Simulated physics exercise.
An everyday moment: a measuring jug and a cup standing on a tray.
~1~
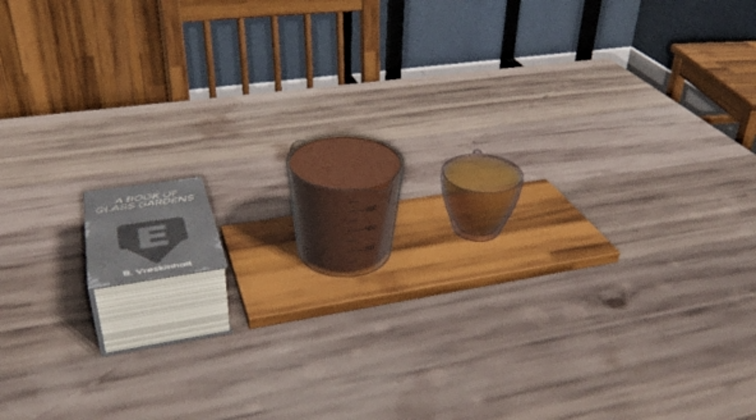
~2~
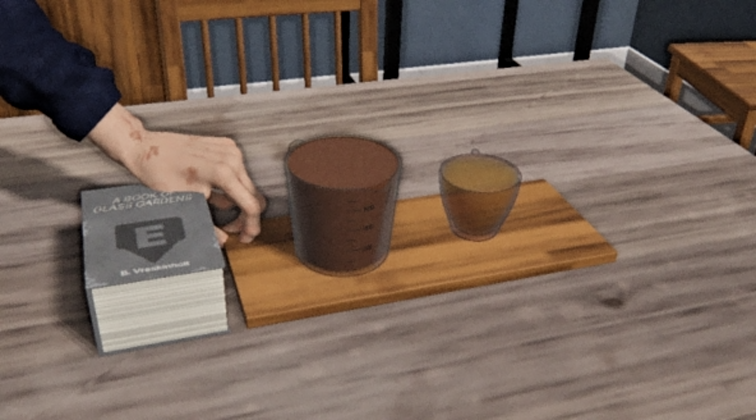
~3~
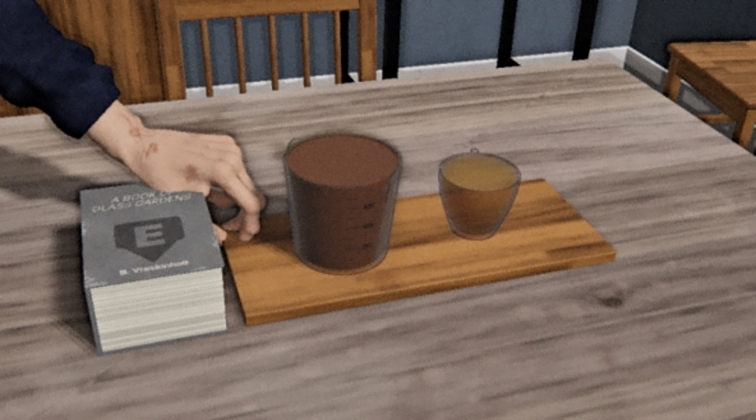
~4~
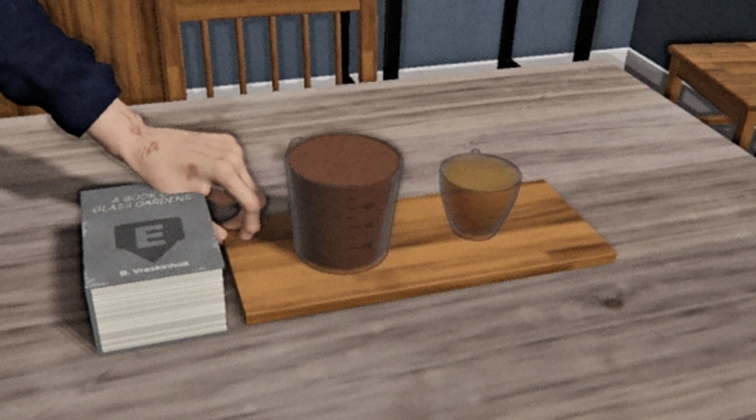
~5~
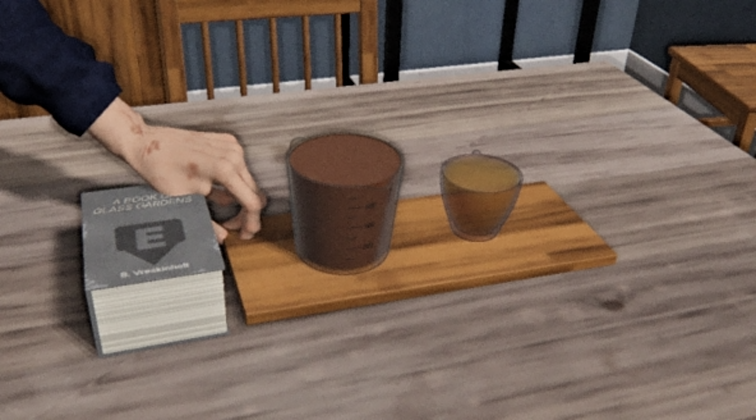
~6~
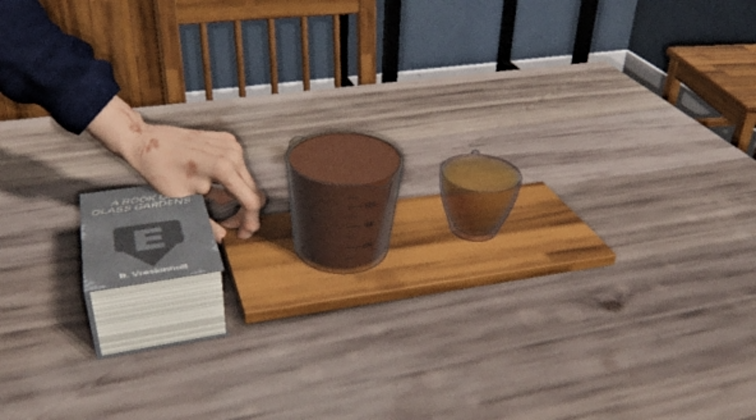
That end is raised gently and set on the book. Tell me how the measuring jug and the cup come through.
The measuring jug spills and the cup spills.
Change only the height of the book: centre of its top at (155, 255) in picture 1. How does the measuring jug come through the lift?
Then: Wets the top.
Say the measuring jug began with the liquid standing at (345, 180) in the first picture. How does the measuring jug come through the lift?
Then: Keeps it in.
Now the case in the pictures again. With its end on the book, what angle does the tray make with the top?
Some 12 degrees.
Shortly, the tray slopes by about 7°; measuring jug, it has lost some; cup, it has lost some.
Then, the tray slopes by about 14°; measuring jug, it has lost some; cup, it has lost some.
At the finish, the tray slopes by about 12°, resting on the book; measuring jug, it has lost some; cup, it has lost some.
